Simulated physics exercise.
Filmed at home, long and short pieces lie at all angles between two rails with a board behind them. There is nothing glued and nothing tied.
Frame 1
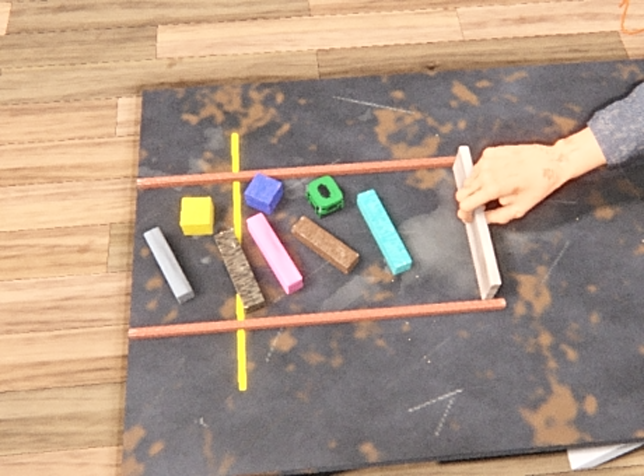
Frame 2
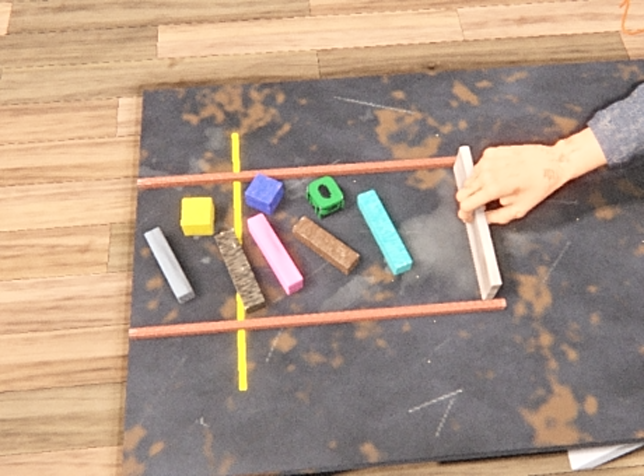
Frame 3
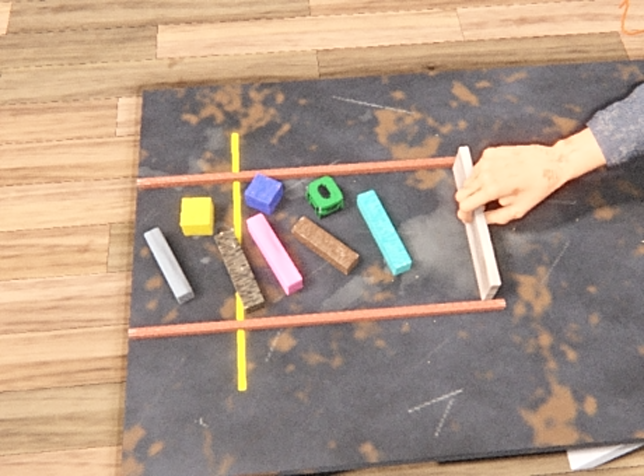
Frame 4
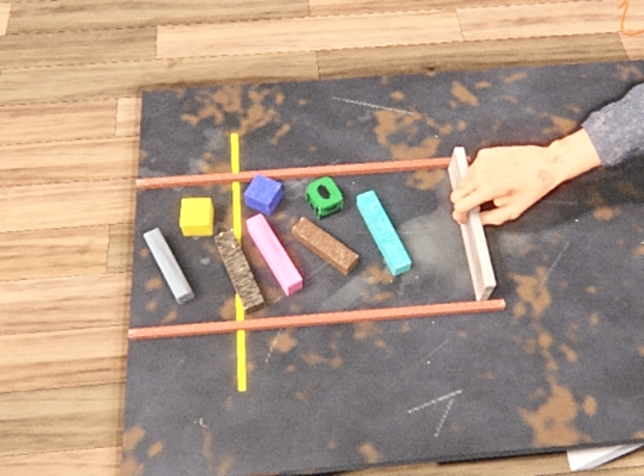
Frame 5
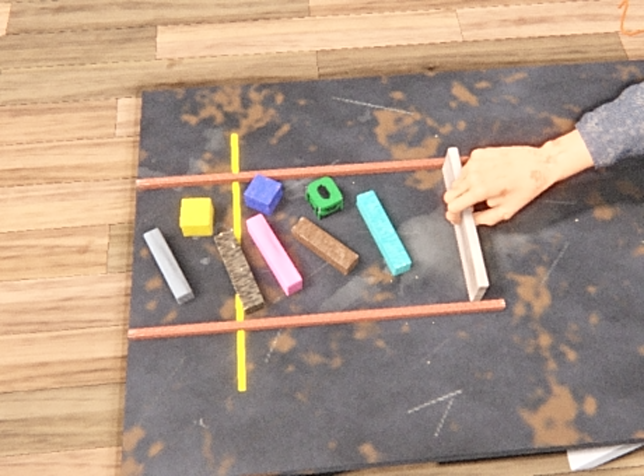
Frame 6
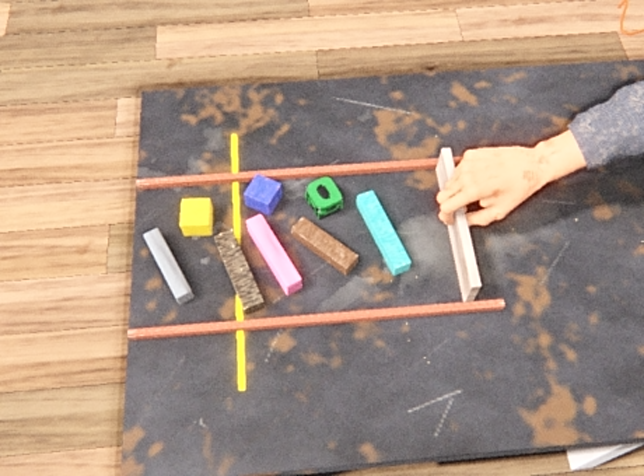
A hand slides a pale board slightly left between two rails, while the colourful pieces stay still.
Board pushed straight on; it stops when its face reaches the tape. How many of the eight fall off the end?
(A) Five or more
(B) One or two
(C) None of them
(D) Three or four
C, none of them.
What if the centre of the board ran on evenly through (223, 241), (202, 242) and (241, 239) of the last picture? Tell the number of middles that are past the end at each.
Counts per position: 0 / 1 / 0.
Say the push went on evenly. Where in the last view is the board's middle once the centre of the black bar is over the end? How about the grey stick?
(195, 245) and then (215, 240), give or take.
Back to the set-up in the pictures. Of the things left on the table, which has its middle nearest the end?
It's the grey stick that ends up nearest.
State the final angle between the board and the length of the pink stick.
About 0 degrees.
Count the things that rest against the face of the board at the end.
Result: 1 in all.
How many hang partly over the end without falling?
0.
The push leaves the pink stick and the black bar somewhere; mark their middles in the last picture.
Looks like one lands around (192, 264), and the other around (173, 279).
Soon after, none off yet; grey stick at rest near (169, 266); yellow block at rest near (197, 217); black bar at rest near (239, 271).
After that, none off yet; grey stick at rest near (169, 266); yellow block at rest near (197, 217); black bar moving near (235, 272).
In the end, the number that fall off is zero.
